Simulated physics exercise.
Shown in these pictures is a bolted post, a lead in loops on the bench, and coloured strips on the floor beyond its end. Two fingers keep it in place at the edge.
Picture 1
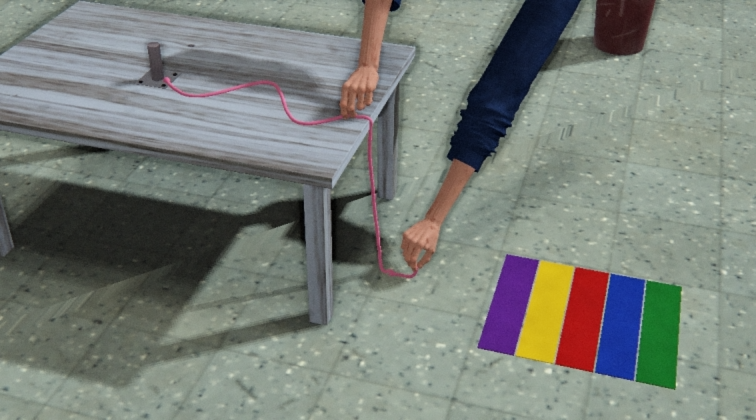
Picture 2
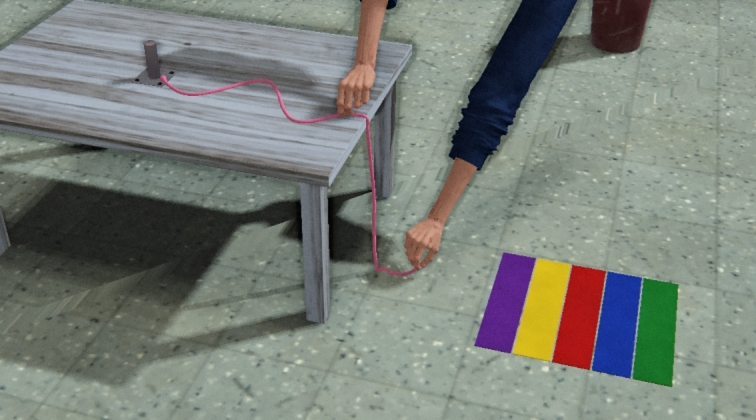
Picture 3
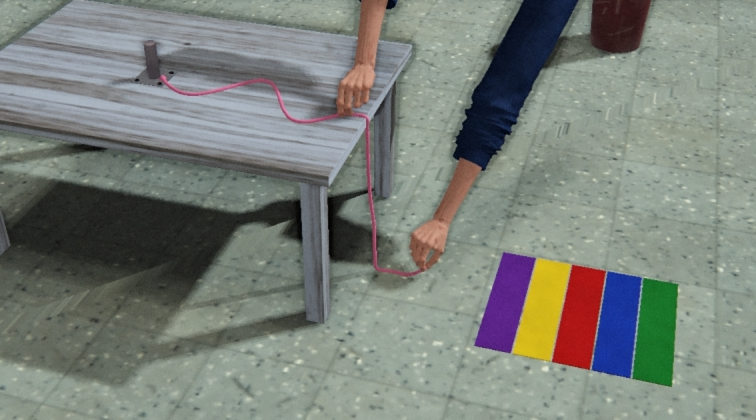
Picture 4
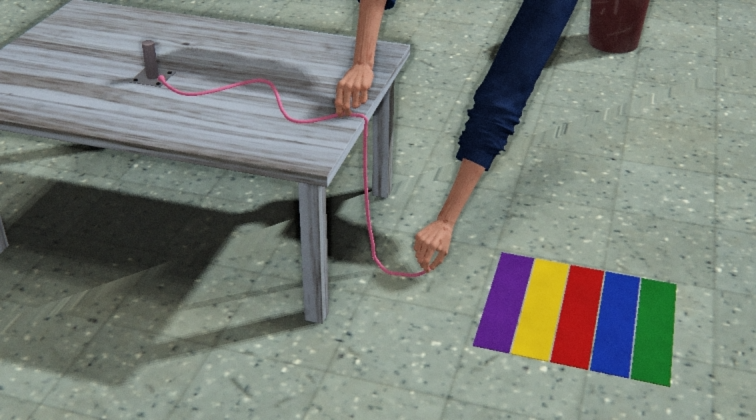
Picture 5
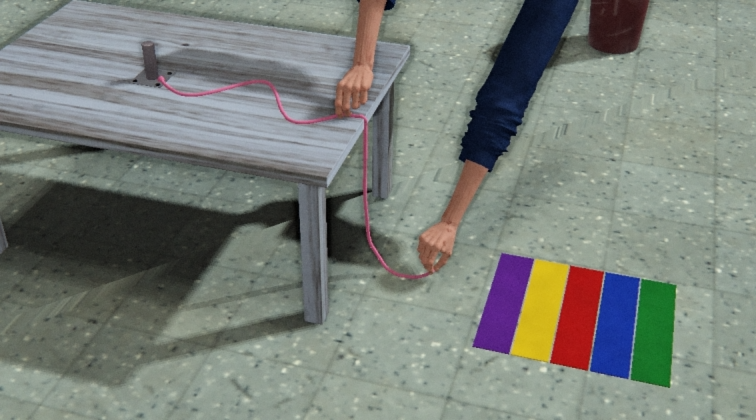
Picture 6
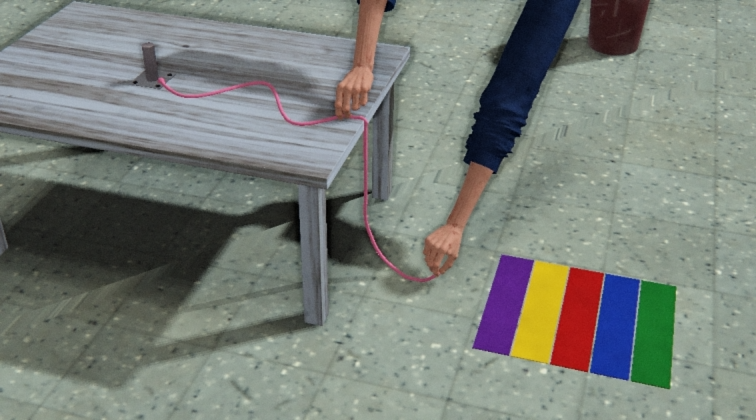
Hand drawing the end of a pink lead slightly right near coloured floor strips, another hand holding it at the table edge.
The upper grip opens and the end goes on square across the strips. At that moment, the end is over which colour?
Over blue.
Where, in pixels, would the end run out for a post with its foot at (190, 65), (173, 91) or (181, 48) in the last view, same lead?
(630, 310), (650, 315) and (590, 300), roughly.
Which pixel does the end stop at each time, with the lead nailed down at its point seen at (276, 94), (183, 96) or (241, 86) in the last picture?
In that order: (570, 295), (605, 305) and (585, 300).
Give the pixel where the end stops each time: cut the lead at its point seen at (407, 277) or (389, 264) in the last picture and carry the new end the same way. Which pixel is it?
Around (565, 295) for the first cut and around (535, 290) for the second.
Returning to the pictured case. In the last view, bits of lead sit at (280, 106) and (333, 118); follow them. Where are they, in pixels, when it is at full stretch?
The first one ends up at (329, 109) and the second one at (398, 142).
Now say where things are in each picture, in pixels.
End (417, 267); purple (501, 333); yellow (539, 341); red (578, 349); blue (617, 357); green (657, 365), in the first frame.
End (420, 267); lead through (179, 92) (256, 81) (287, 115) (363, 117) (373, 189) (375, 255), in the second frame.
End (425, 268), in the third frame.
End (430, 269); lead through (177, 92) (254, 81) (286, 115) (361, 117) (366, 188) (374, 254), in the fourth frame.
End (433, 270), in the fifth frame.
End (439, 273); lead through (177, 94) (254, 83) (285, 118) (361, 119) (366, 190) (381, 255), in the sixth frame.
Early on, end near (556, 295); over yellow.
Midway, end near (593, 302); over red.
At the end of the slack, end near (614, 306); over blue. The blue one.
